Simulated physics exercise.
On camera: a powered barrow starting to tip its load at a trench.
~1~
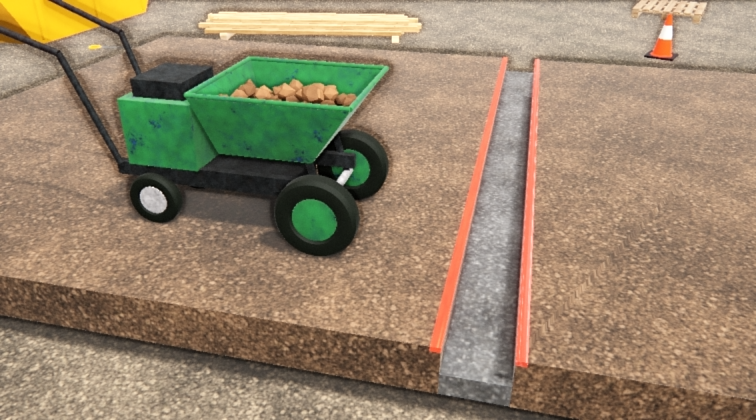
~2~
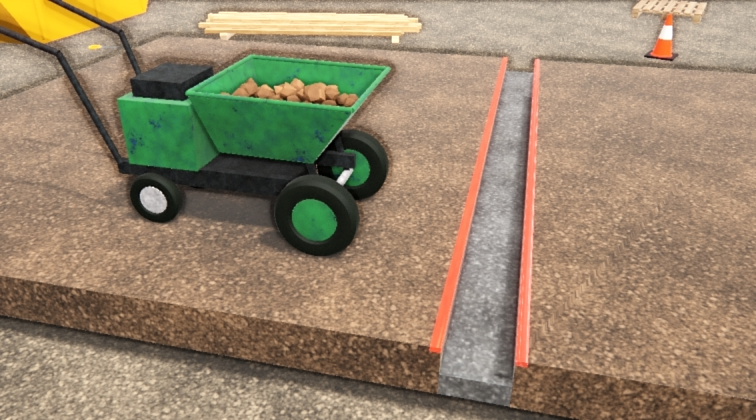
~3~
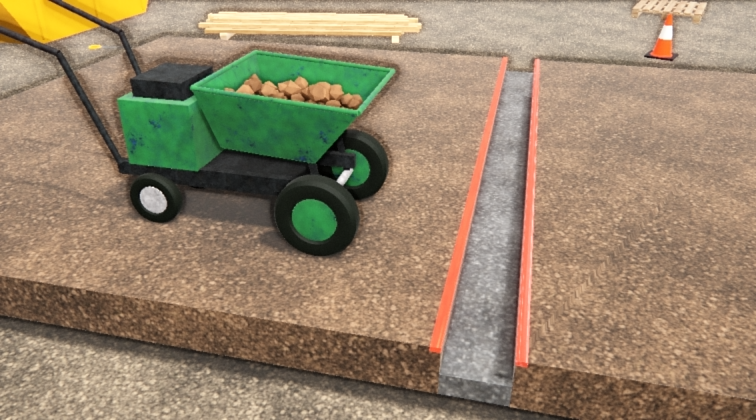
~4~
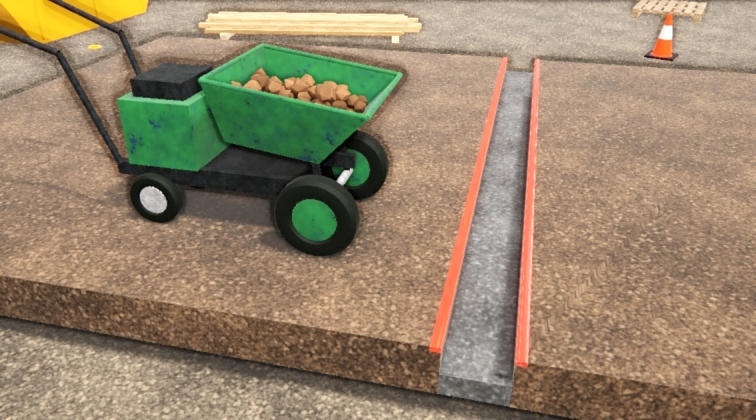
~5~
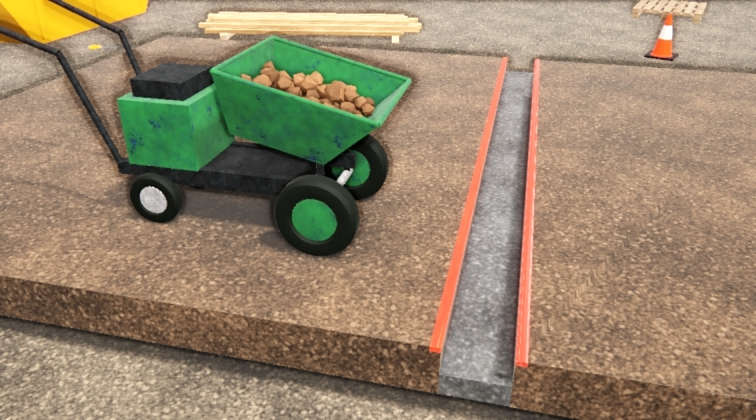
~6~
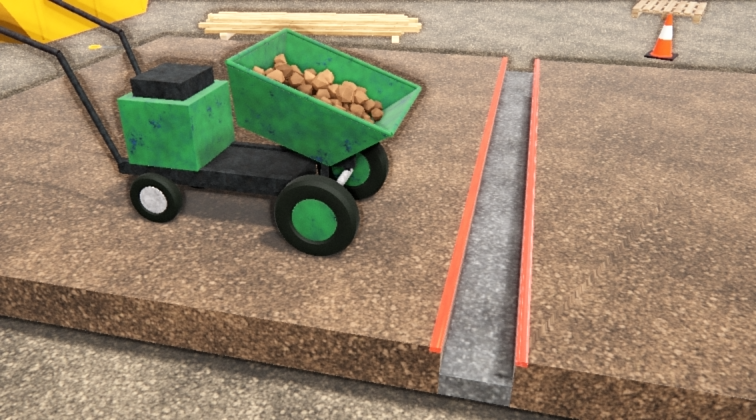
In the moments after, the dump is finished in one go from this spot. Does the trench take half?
Between the edges lies over half of the load.
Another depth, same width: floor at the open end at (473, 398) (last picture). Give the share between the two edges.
Close to 90 per cent.
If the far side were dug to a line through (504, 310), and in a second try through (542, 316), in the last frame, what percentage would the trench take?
The first gives 60 %, the second 80 %.
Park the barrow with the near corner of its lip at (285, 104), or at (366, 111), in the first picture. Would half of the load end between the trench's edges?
At the first place the smaller part, at the second above a half.
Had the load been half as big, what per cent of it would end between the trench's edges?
Close to 90 per cent.
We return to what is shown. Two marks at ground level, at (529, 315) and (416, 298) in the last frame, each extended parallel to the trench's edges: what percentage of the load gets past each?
Roughly 0 per cent, and 90 per cent.
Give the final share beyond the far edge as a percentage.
About 5 per cent.
Just after the last frame, skip tipped steeply; every one in the skip.
A moment on, skip tipped right over; the larger part in the skip; about a tenth short of the trench; about a tenth in or heaped over the trench; just a few falling.
Further on, skip tipped right over; about a tenth in the skip; about a tenth short of the trench; roughly two thirds in or heaped over the trench; just a few beyond it.
When it is over, skip tipped right over; about a tenth in the skip; about a tenth short of the trench; the larger part in or heaped over the trench; just a few beyond it.
